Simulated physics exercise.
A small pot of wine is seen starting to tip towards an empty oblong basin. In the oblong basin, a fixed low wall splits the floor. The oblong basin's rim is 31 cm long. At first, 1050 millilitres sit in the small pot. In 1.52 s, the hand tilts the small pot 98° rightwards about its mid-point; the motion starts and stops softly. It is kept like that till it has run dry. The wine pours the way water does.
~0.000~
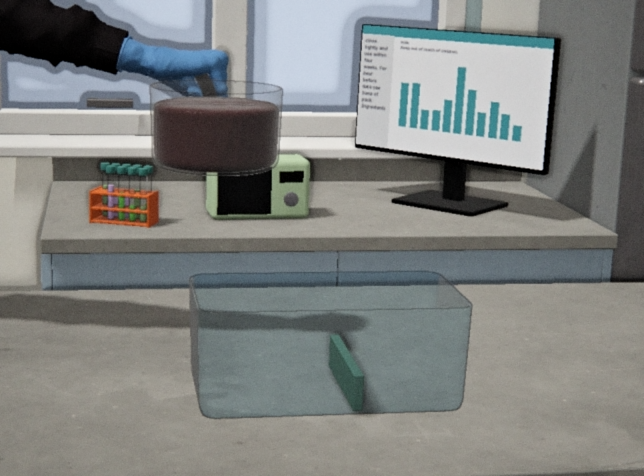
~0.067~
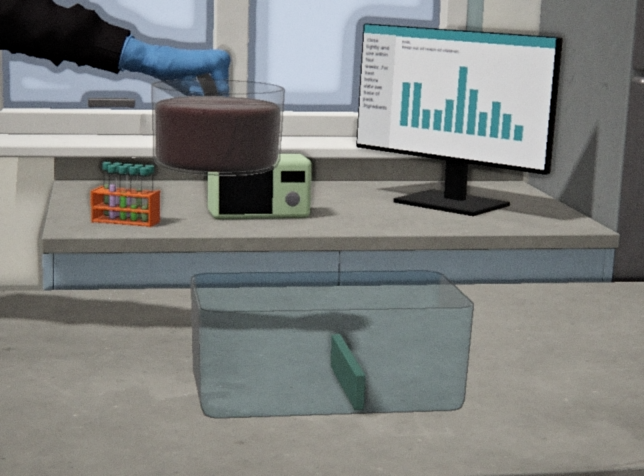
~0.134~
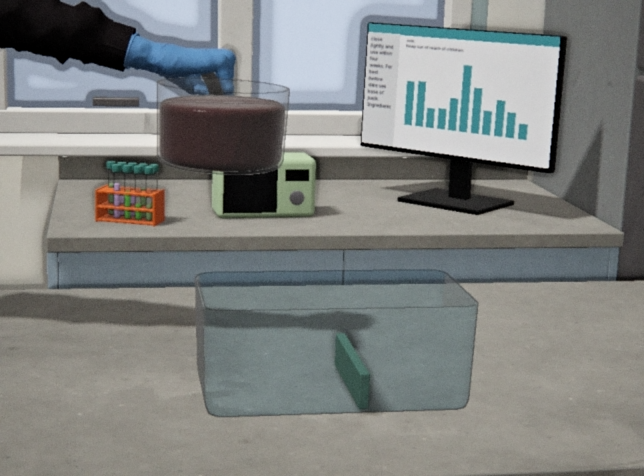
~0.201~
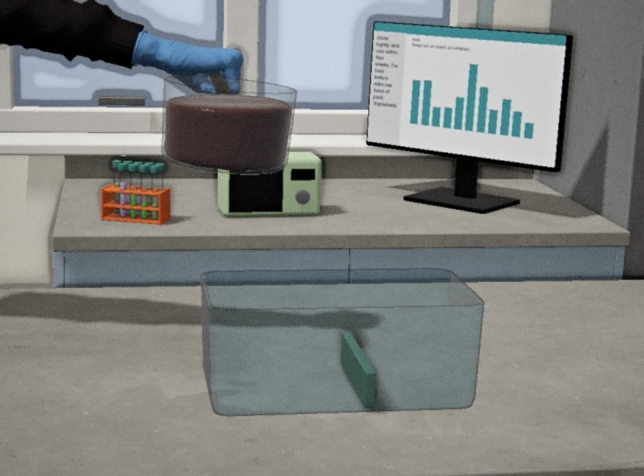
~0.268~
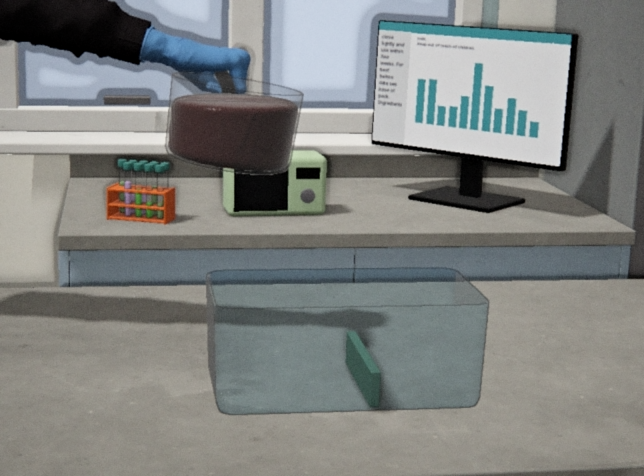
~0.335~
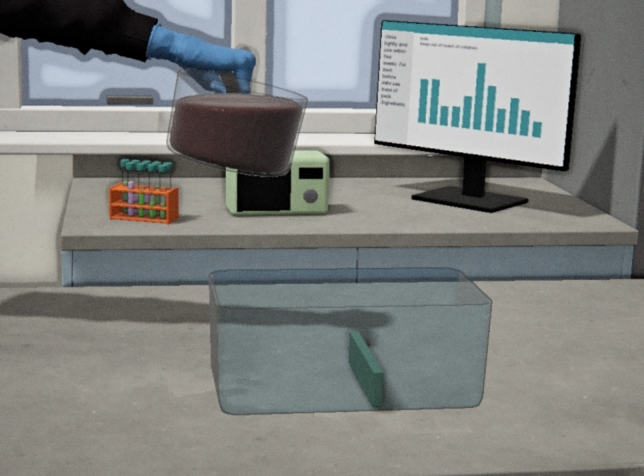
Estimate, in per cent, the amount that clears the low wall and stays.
Roughly 56 percent.
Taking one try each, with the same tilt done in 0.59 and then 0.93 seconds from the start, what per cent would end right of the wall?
Respectively about 40 and 50 percent.
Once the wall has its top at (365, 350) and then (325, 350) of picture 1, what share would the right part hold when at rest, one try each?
Respectively 30 and 75 %.
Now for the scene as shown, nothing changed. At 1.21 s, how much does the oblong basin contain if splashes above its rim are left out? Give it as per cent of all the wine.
Close to 62 in a hundred.
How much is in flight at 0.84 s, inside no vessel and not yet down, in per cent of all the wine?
Some 22 per cent.
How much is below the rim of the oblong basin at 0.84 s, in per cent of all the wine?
Roughly 6 percent.
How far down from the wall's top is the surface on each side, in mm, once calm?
26 mm left, 12 mm right.
After 0.84 s the tilt is 57° and 71 per cent is still to pour, 3 is left of the wall and 2 right of it.
After 1.21 s the tilt is 88° and 20 per cent is still to pour, 13 is left of the wall and 50 right of it.
After 1.60 s the tilt is 98° and 3 per cent is still to pour, 38 is left of the wall and 56 right of it.
After 2.02 s the tilt is 98° and 0 per cent is still to pour, 43 is left of the wall and 56 right of it.
In the end 43 per cent lies left of the wall, 56 right of it and 1 outside.
